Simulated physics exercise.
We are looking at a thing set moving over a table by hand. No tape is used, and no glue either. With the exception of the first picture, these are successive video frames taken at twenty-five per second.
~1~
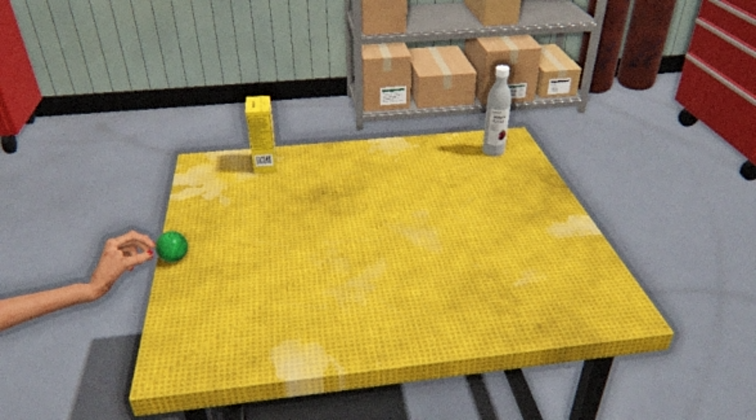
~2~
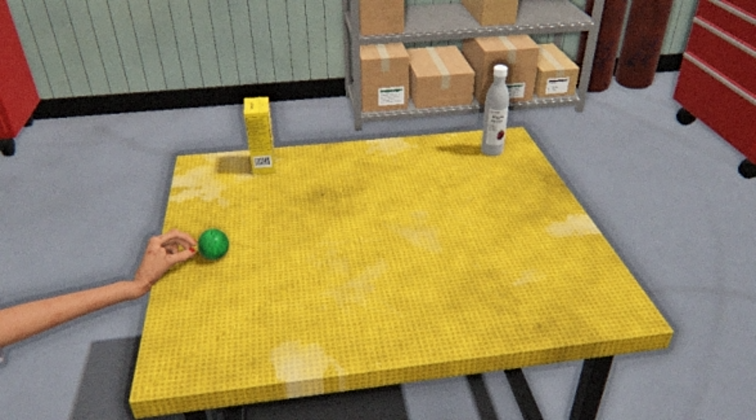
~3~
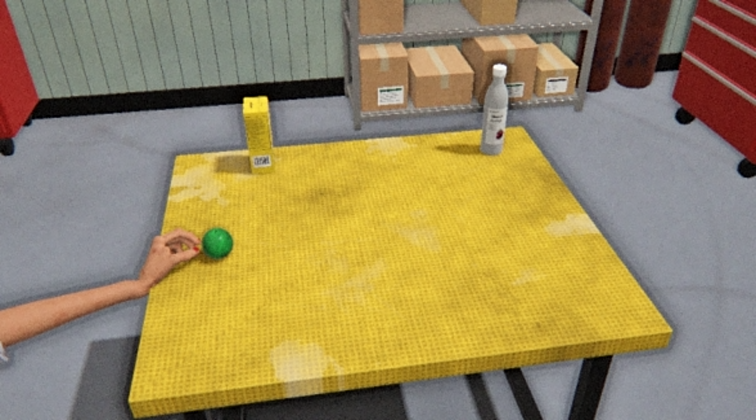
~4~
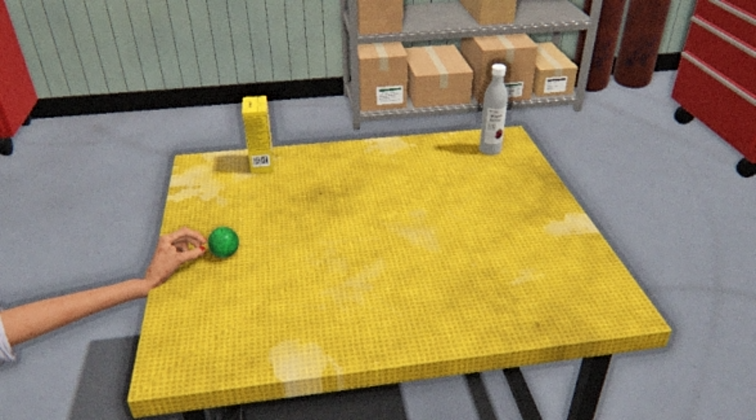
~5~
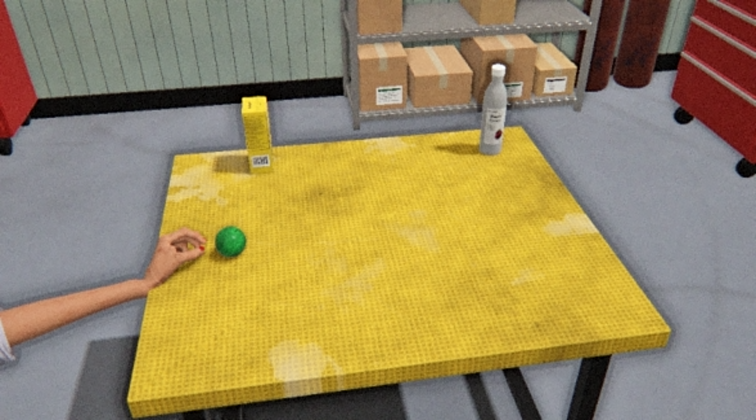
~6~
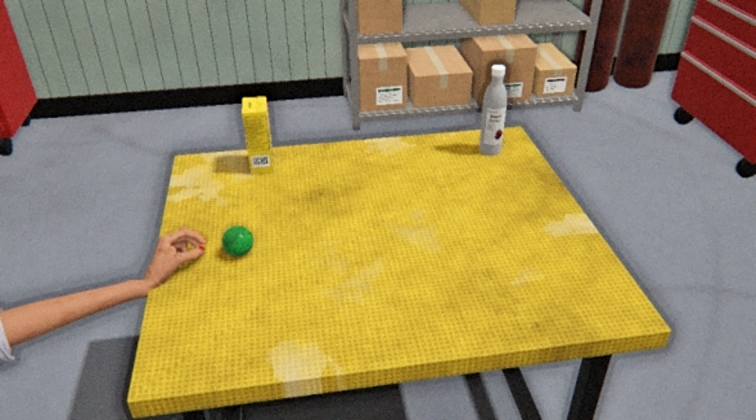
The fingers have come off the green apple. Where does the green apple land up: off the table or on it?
It never passes the edge.
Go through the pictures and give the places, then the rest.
The first frame shows under the hand; green apple (172, 247).
The second frame shows under the hand; green apple (213, 244).
The third frame shows under the hand; green apple (217, 244).
The fourth frame shows green apple (223, 242).
The fifth frame shows green apple (231, 242) rolled a little.
The sixth frame shows green apple (238, 241) rolled a little.
Then, 0.10 s after the last picture, green apple rolled about its own width near (254, 240).
Then, 0.30 s after the last picture, green apple rolled well along near (279, 237).
Then, 0.50 s after the last picture, green apple rolled well along near (296, 235).
At rest, moved from the start, green apple. Seen from the same camera at the end, green apple near (303, 235).
